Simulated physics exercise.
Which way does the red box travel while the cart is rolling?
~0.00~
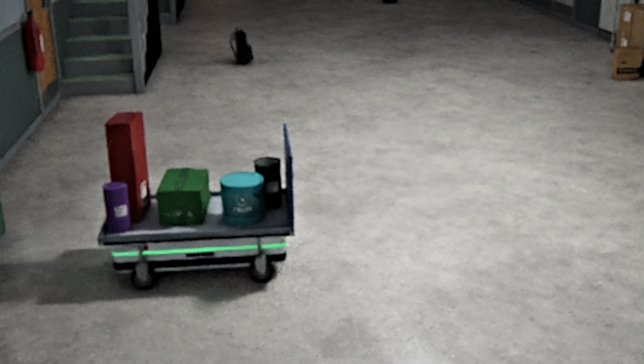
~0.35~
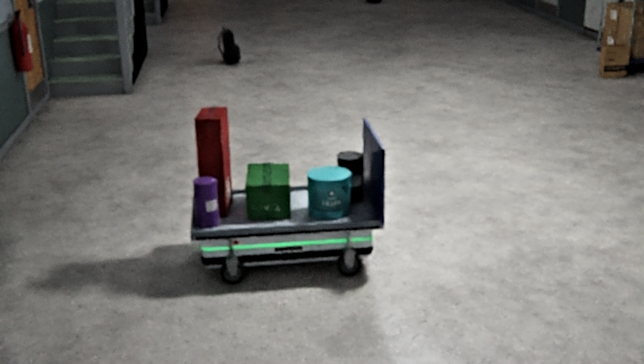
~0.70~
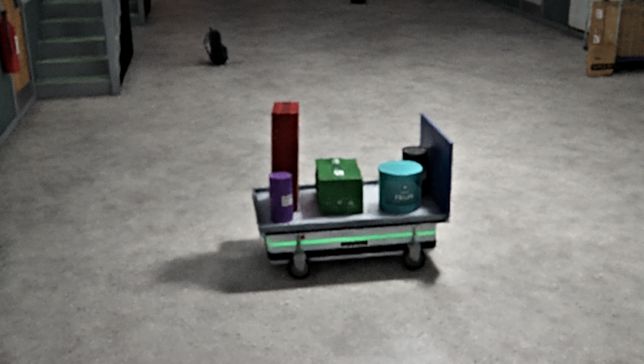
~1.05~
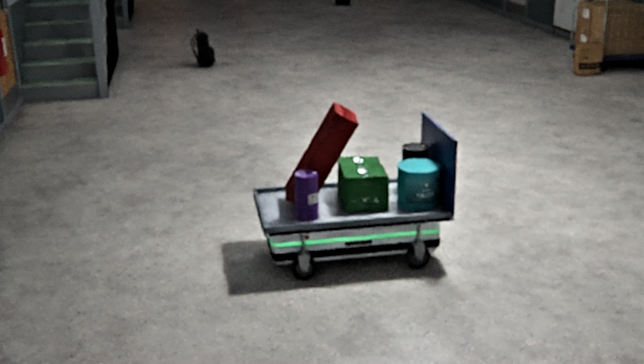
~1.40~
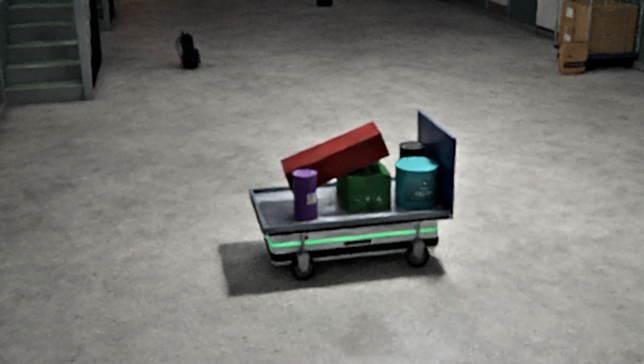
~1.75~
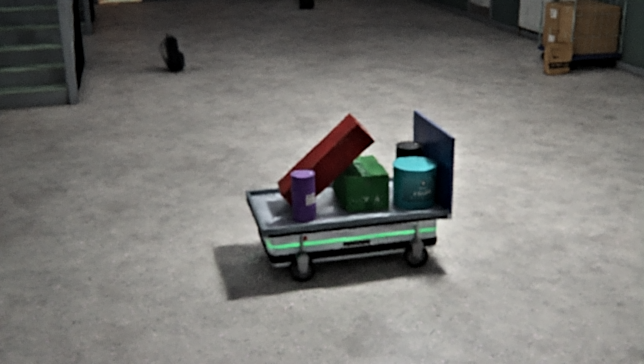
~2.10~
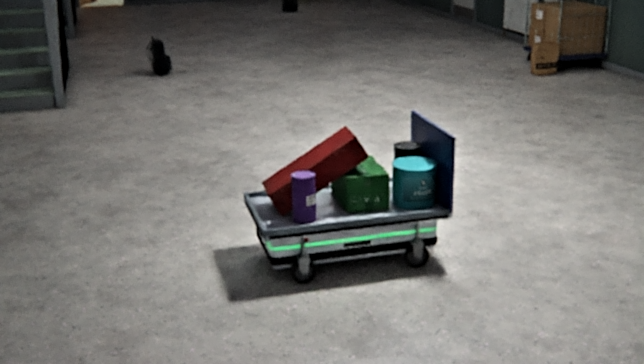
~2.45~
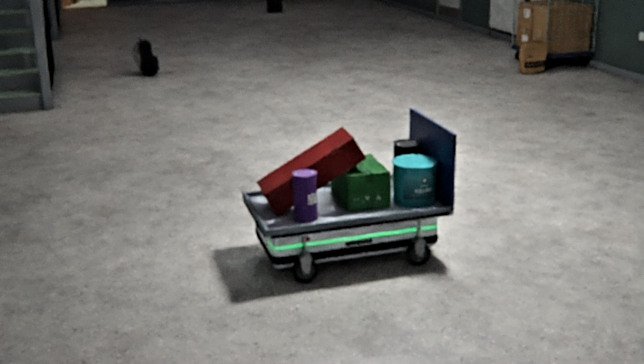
It travels to the right, riding upright on the cart.
